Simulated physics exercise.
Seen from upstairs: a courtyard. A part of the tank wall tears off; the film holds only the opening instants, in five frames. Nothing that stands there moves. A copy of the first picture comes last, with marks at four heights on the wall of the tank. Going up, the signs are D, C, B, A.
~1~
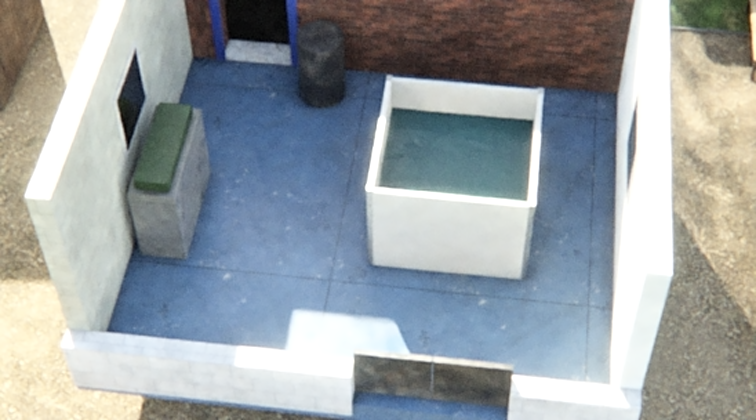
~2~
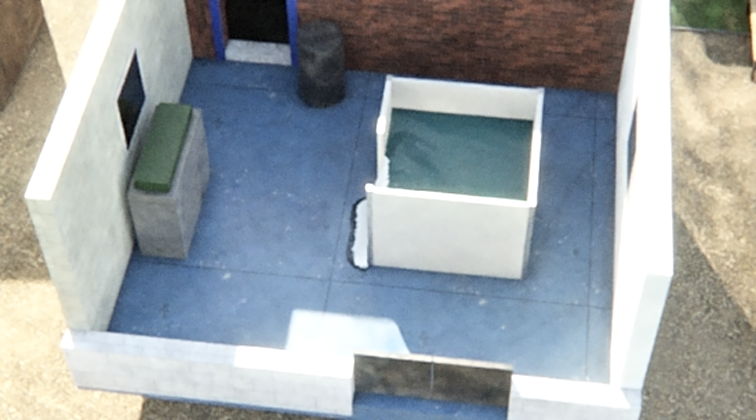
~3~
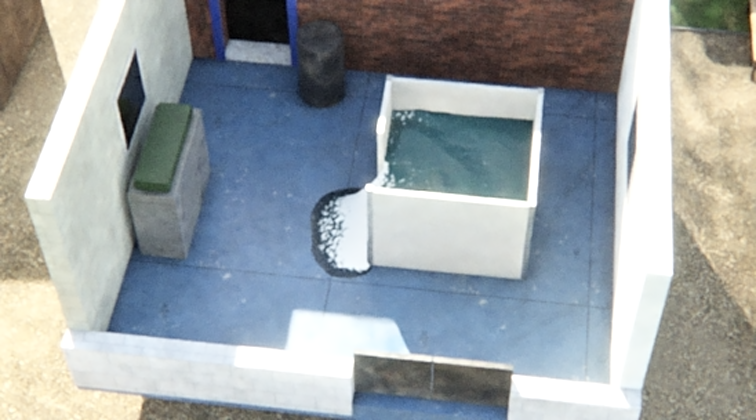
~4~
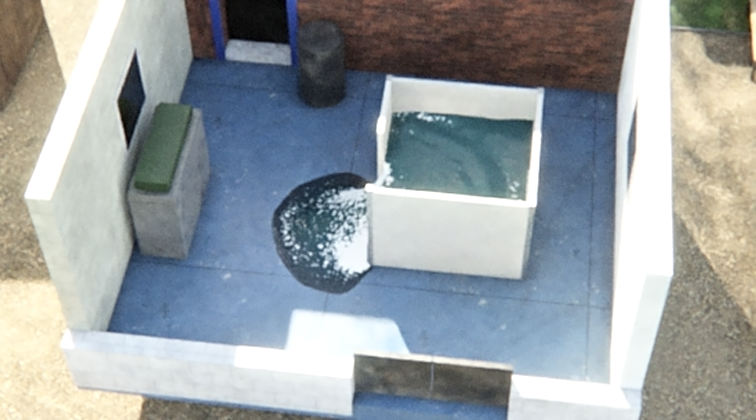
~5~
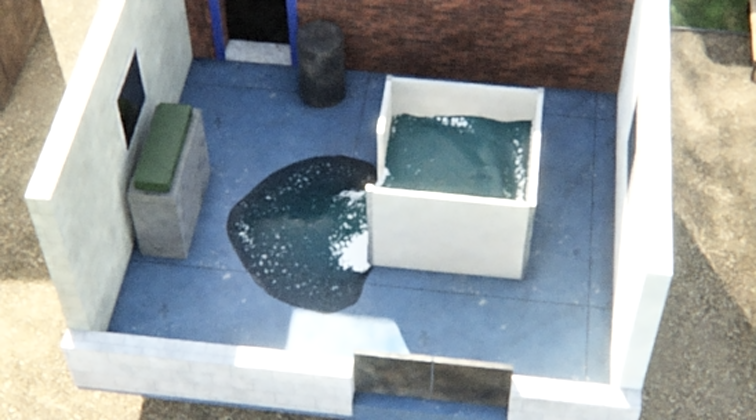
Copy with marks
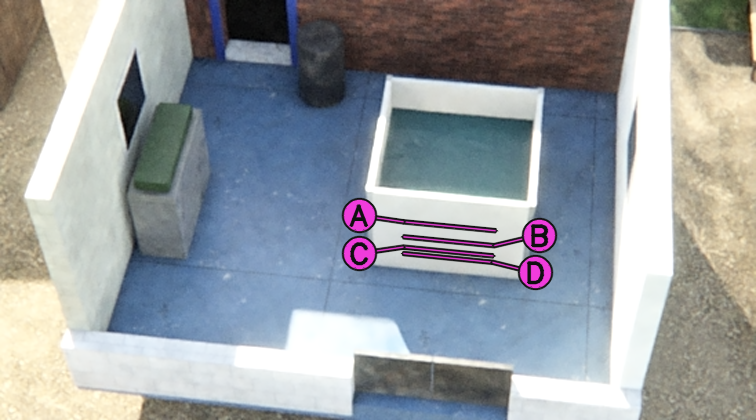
A white tank of dark green water stood in a blue-floored courtyard until water poured out its left side, frothing white, and spread across the floor in a widening dark puddle toward the left.
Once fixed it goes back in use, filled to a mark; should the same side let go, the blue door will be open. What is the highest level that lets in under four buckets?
B will do.
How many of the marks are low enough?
Three of them.
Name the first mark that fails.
Mark A.
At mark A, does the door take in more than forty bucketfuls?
No, less.
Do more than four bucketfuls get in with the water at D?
No, that is safe.
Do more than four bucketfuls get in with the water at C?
No.
On the marked copy, A at (449, 226); B at (448, 241); C at (448, 251); D at (447, 257); from the bottom up D, C, B, A.
If A is chosen, about 11 bucketfuls get in.
If B is chosen, a bucket or two gets in.
If C is chosen, nothing gets over.
If D is chosen, nothing gets over.
